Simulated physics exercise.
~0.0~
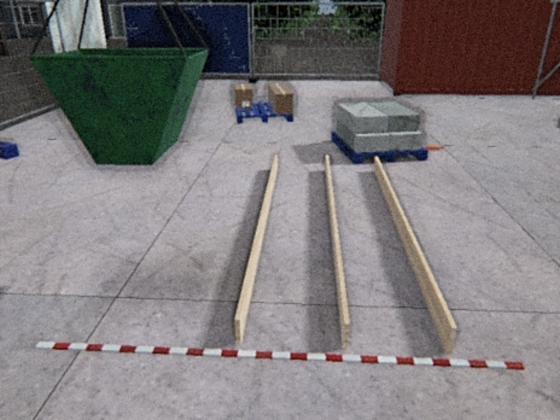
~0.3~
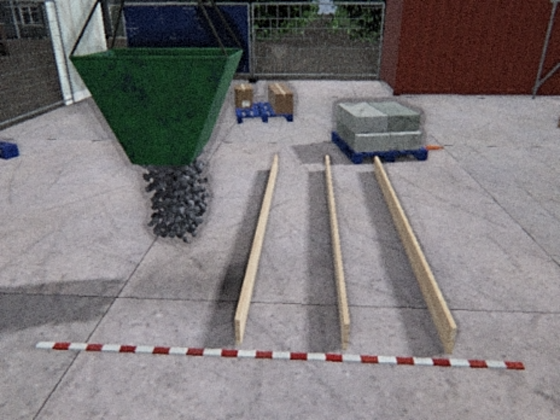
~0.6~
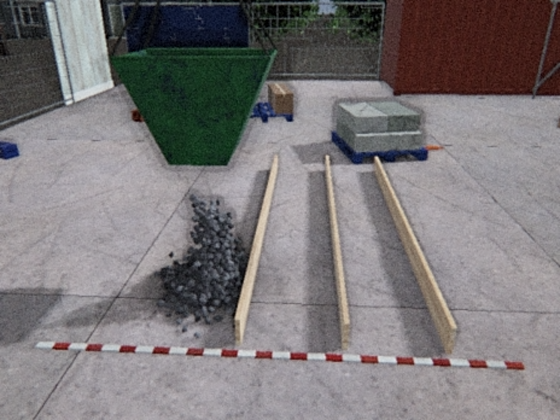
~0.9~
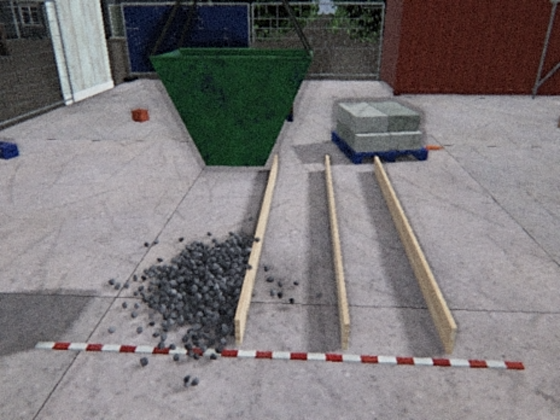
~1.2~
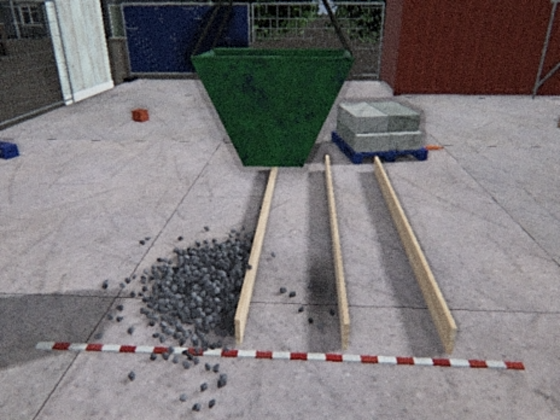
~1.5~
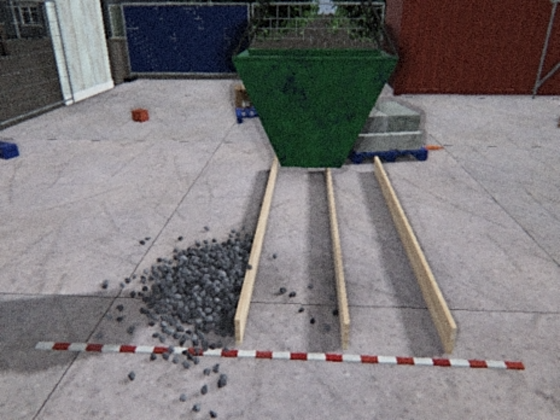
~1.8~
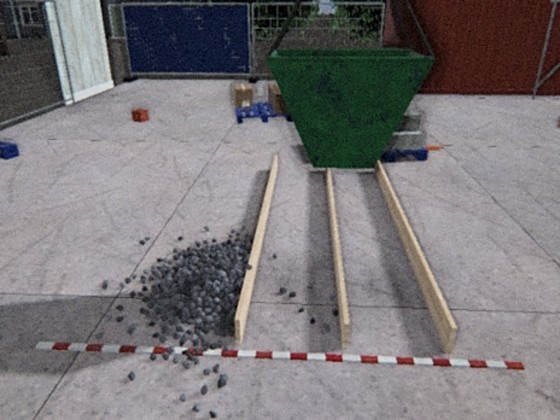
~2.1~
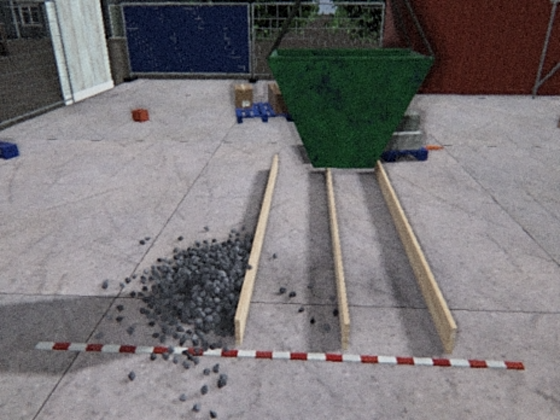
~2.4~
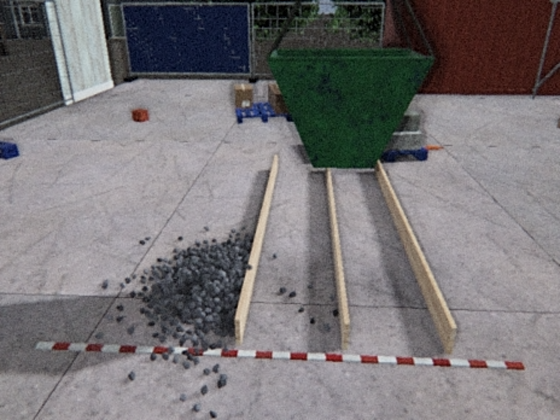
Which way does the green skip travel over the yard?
The green skip travels to the right, going from the left side of the yard to behind the boards.
